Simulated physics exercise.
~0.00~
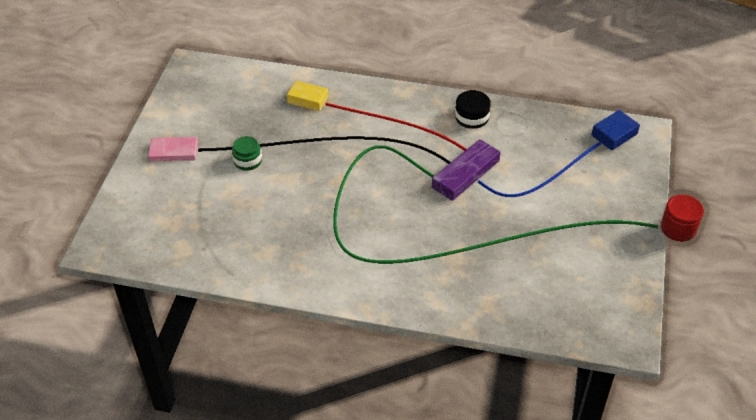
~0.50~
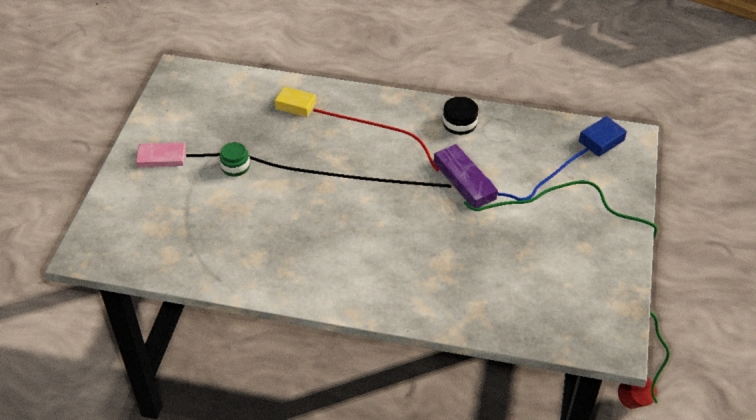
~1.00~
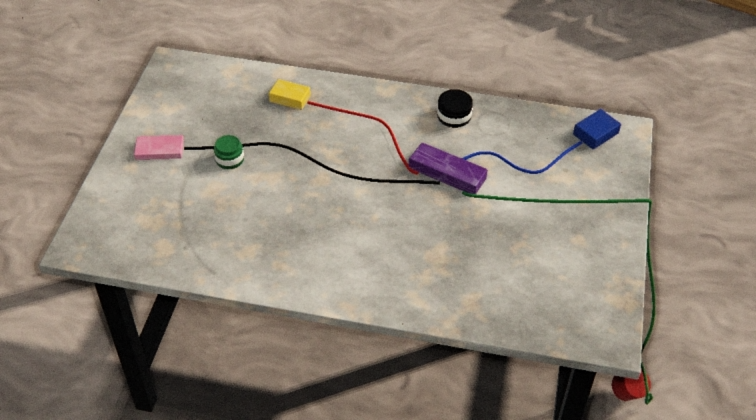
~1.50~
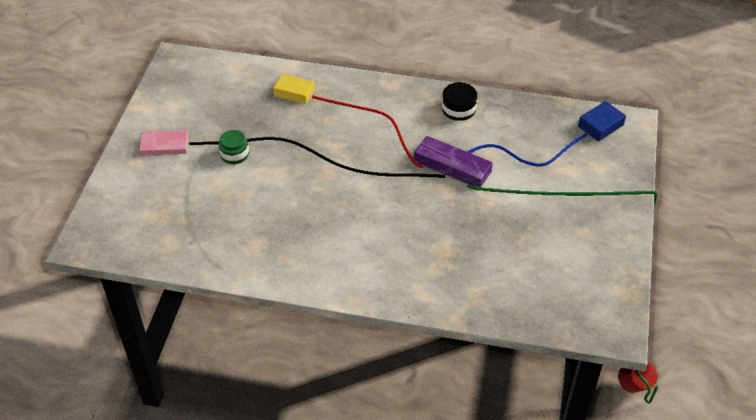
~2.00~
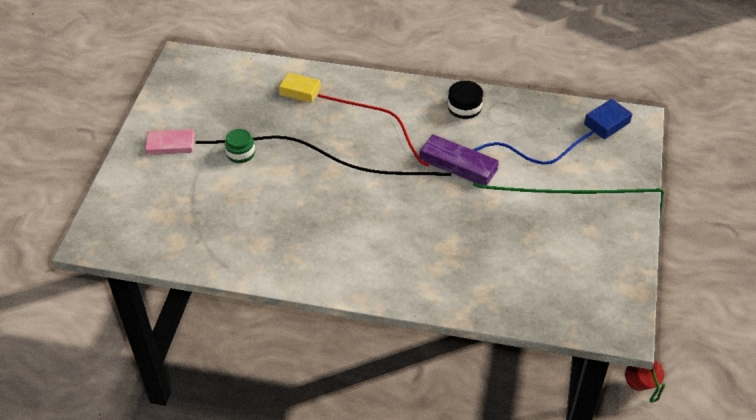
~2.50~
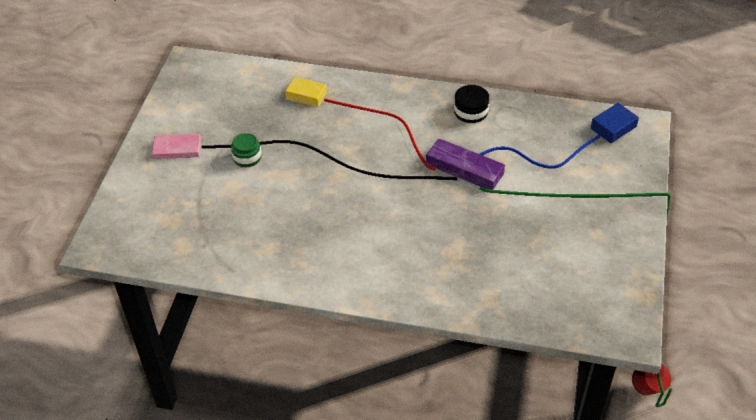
A table held a purple strip with cables running to several small items when the red speaker dropped off the right edge, pulling its green cable along and twisting the strip, and it ended up low beside the table while everything else stayed put.
